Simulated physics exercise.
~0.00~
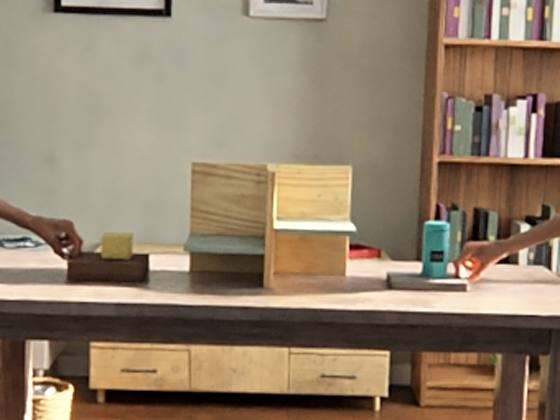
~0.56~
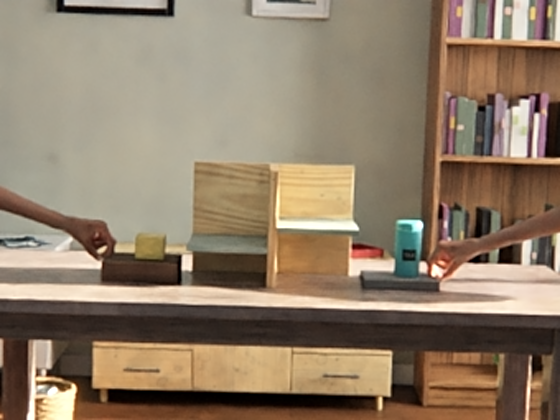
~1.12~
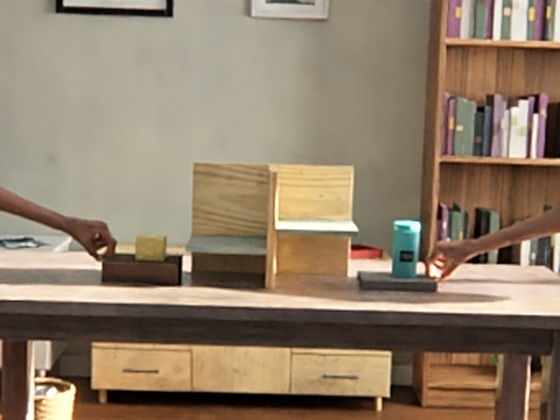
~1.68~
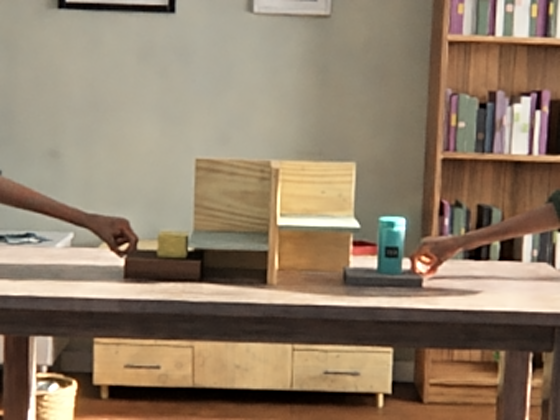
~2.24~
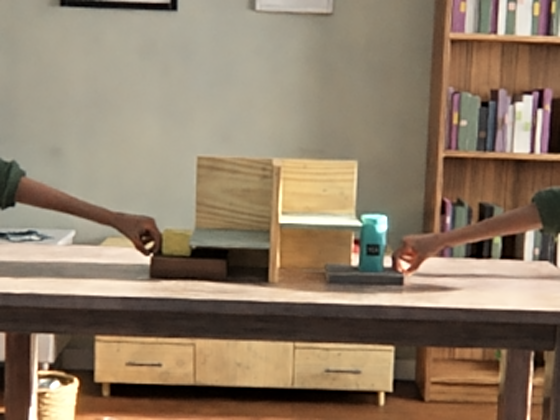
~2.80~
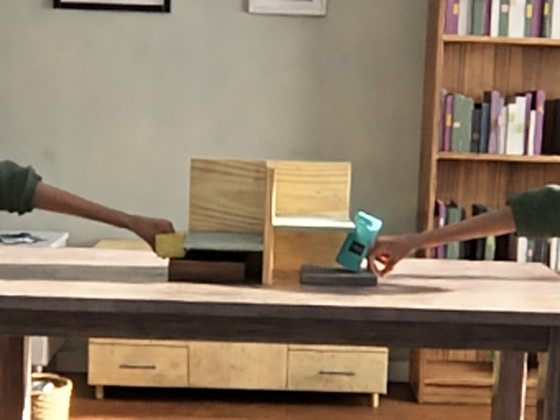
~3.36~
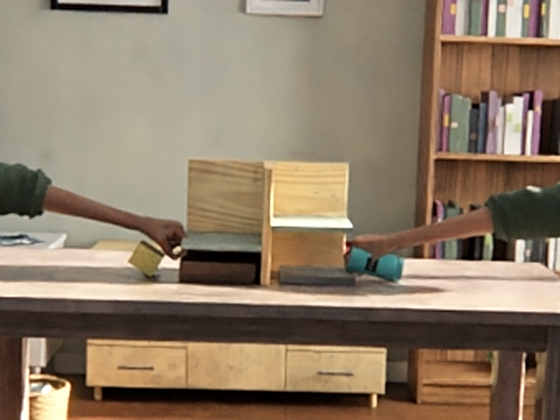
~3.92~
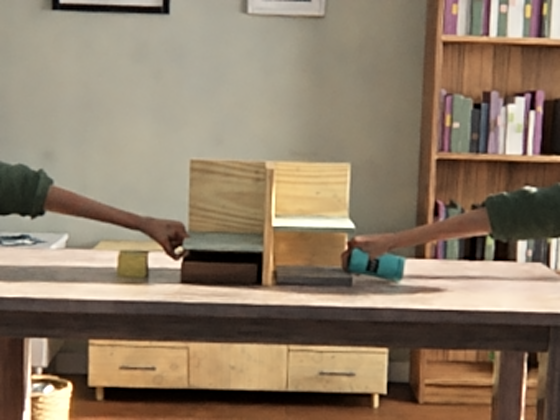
Two hands slide boards inward under a wooden shelf, which knocks off the block and jar.
